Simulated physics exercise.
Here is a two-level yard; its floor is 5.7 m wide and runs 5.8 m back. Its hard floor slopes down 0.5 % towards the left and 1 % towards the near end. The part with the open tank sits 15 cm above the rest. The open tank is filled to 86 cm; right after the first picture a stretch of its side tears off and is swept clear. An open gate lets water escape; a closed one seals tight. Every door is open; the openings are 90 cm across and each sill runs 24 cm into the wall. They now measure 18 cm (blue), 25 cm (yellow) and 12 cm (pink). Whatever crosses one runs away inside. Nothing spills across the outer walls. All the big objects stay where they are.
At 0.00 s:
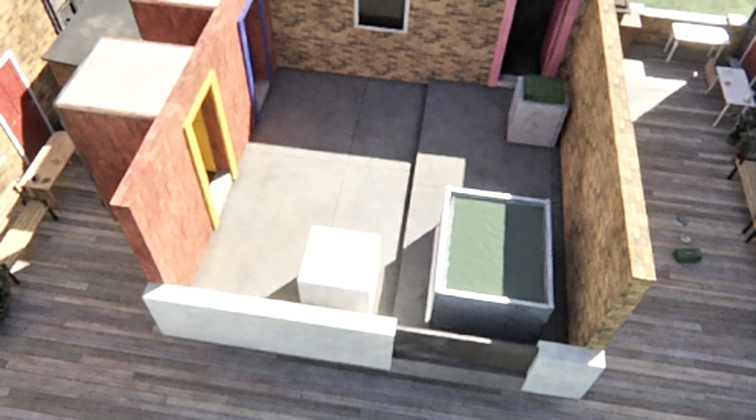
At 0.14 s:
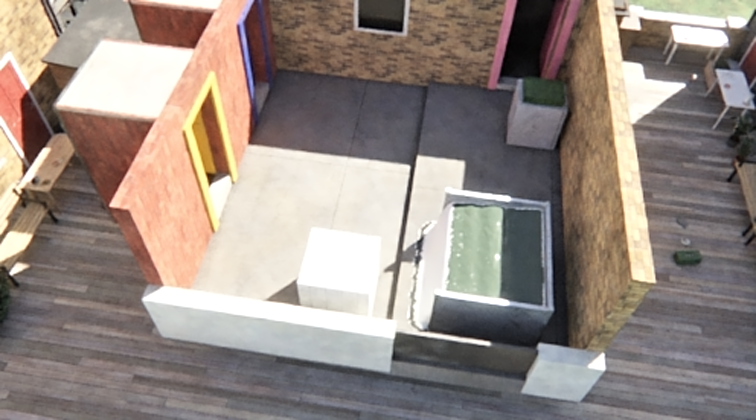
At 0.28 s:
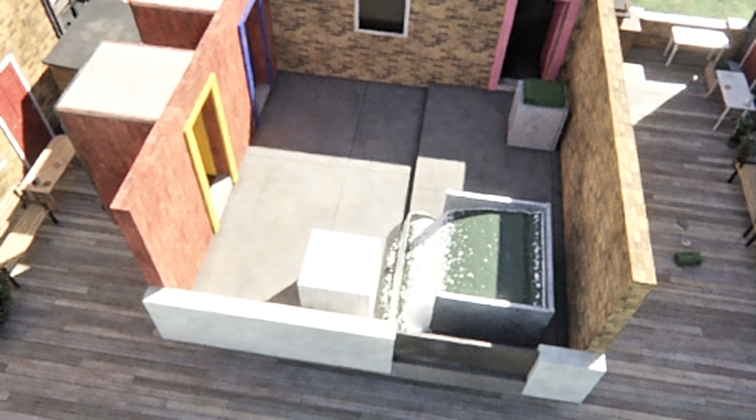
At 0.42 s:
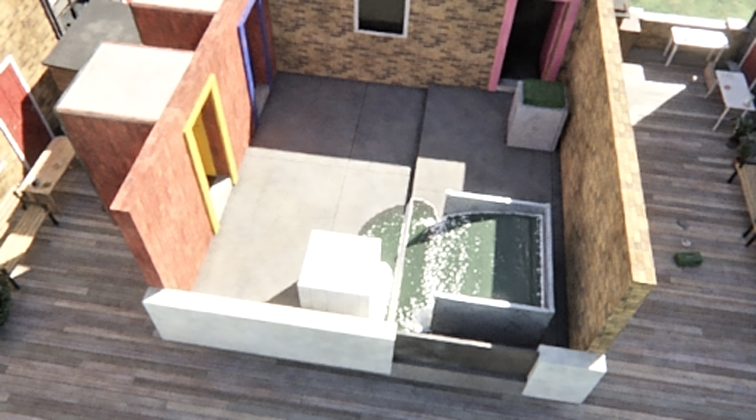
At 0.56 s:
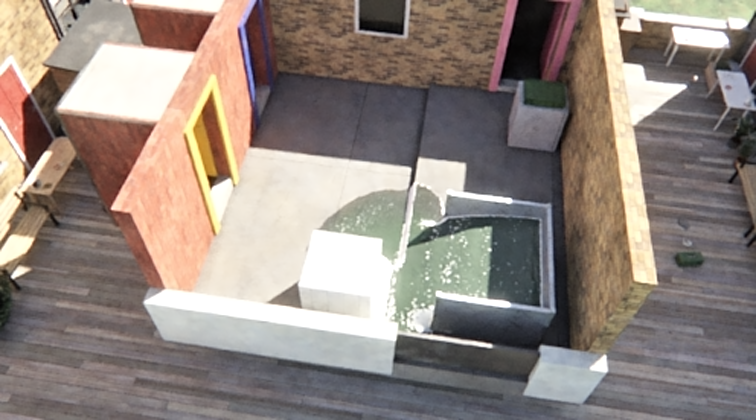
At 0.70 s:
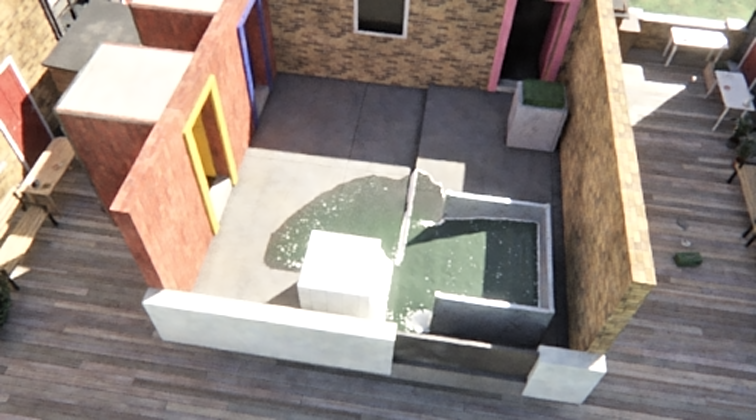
A walled yard held a square tank of green water, still at first; then its left side tore open and the water poured out, spreading left across the floor and around a white block.
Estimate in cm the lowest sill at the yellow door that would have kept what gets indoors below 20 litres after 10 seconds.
Close to 28 cm is just enough.
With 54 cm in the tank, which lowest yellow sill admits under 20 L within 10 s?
About 16 cm.
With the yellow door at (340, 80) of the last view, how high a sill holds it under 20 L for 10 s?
About 14.5 cm.
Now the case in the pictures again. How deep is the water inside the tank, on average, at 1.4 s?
Some 28 cm.
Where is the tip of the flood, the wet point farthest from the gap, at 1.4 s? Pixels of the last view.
Near (246, 154).
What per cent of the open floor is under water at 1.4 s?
About 40 per cent.
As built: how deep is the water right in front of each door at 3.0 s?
Depths in cm: Blue 14, yellow 20, pink 0.
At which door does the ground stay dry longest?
Last comes the pink one.
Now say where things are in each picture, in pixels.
In the first picture, the open tank at (495, 247) is whole and still, 86 cm deep; the yellow door at (214, 161) is dry.
In the second picture, water pours out at (441, 262) and has run 0.3 m, to (413, 321); about 7 cm deep outside, 86 cm at the back.
In the third picture, the front is at (380, 304), 0.8 m from the gap at (441, 265); 1.6 m2 of floor is wet, 76 cm left at the back.
In the fourth picture, water pours out at (440, 268) and has run 1.3 m, to a hidden place; about 16 cm deep outside, 74 cm at the back.
In the fifth picture, the front is at a hidden place, 2.0 m from the gap at (441, 269); 4.1 m2 of floor is wet, 68 cm left at the back.
In the sixth picture, the gap is at (440, 269), the front 2.7 m out at (270, 259); the back of the open tank holds 59 cm; the yellow door at (214, 166), 3.8 m from the gap, is still 1.1 m from the nearest water.
After 1.4 s water covers 40 % of the floor, deepest (60 cm) near (380, 305); 31 cm at the yellow door, 6 litres in over its 25 cm sill.
After 3.0 s water covers 65 % of the floor, deepest (36 cm) near (276, 78); 20 cm at the yellow door, 35 litres in over its 25 cm sill.
After 10.0 s water covers 90 % of the floor, deepest (24 cm) near (182, 320); 12 cm at the yellow door, 35 litres in over its 25 cm sill.
At the yellow door as built, the water arrived by 1.1 s and peaked near 35 cm at 1.8 s.
Run again over the same 10 s with other heights there, 47 litres in over 23.5 cm, 6 litres over 32 cm. The limit of 20 litres is kept from about 28 cm up.
